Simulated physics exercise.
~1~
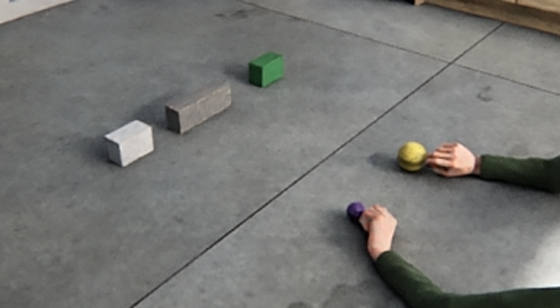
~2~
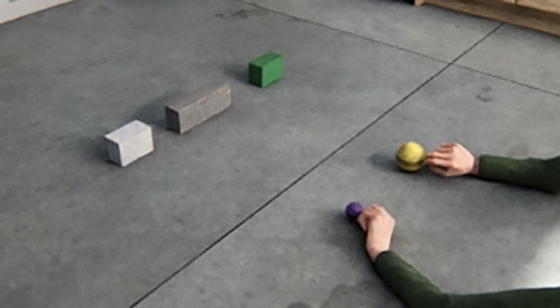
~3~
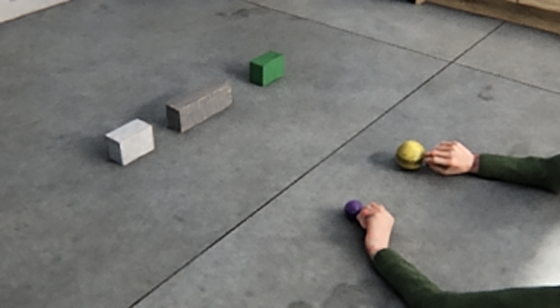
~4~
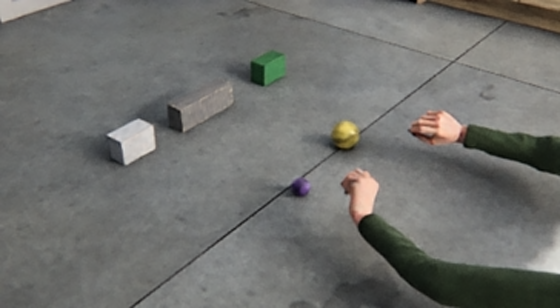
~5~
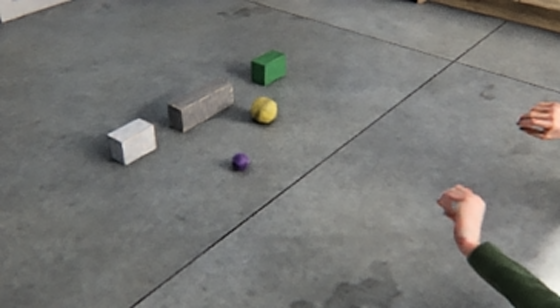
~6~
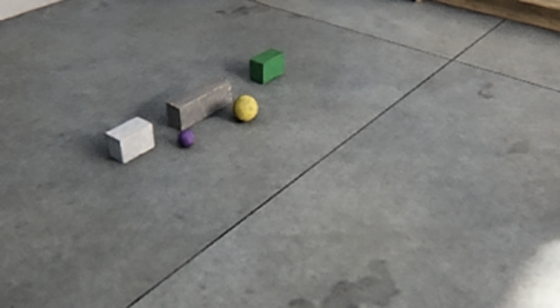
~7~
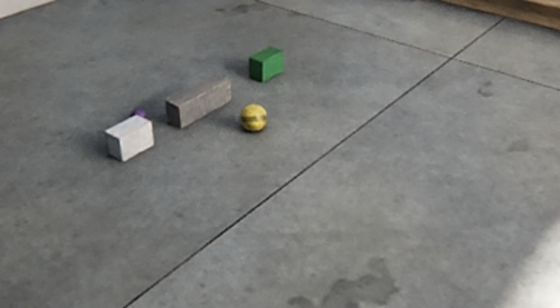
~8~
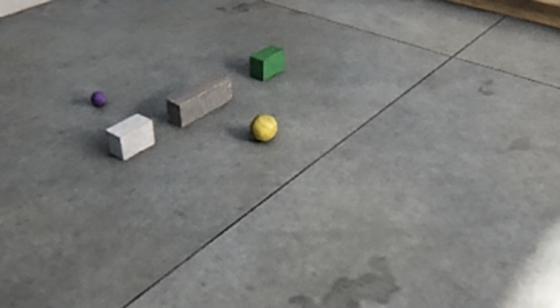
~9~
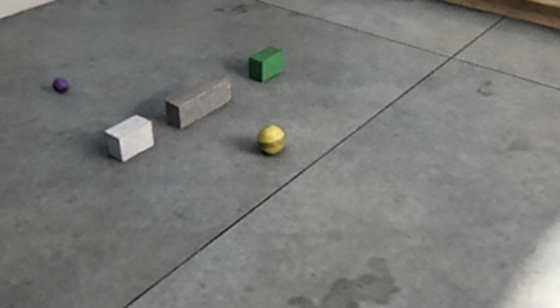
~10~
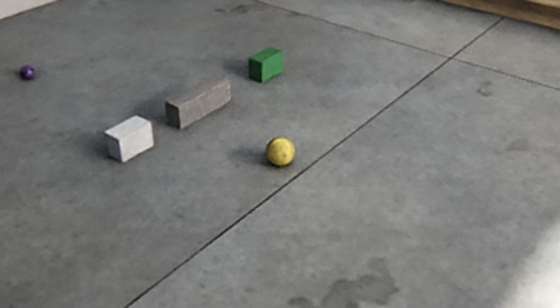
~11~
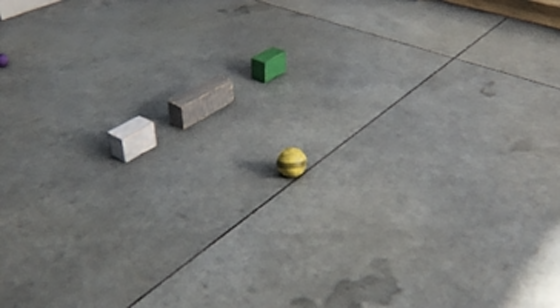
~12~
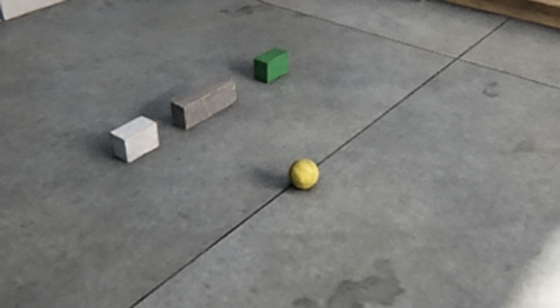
On a grey concrete floor, two hands release a yellow ball and a purple ball toward white, grey and green blocks; the yellow one bounces off the grey block and rolls back, while the purple one passes between the white and grey blocks and rolls out of view at left.
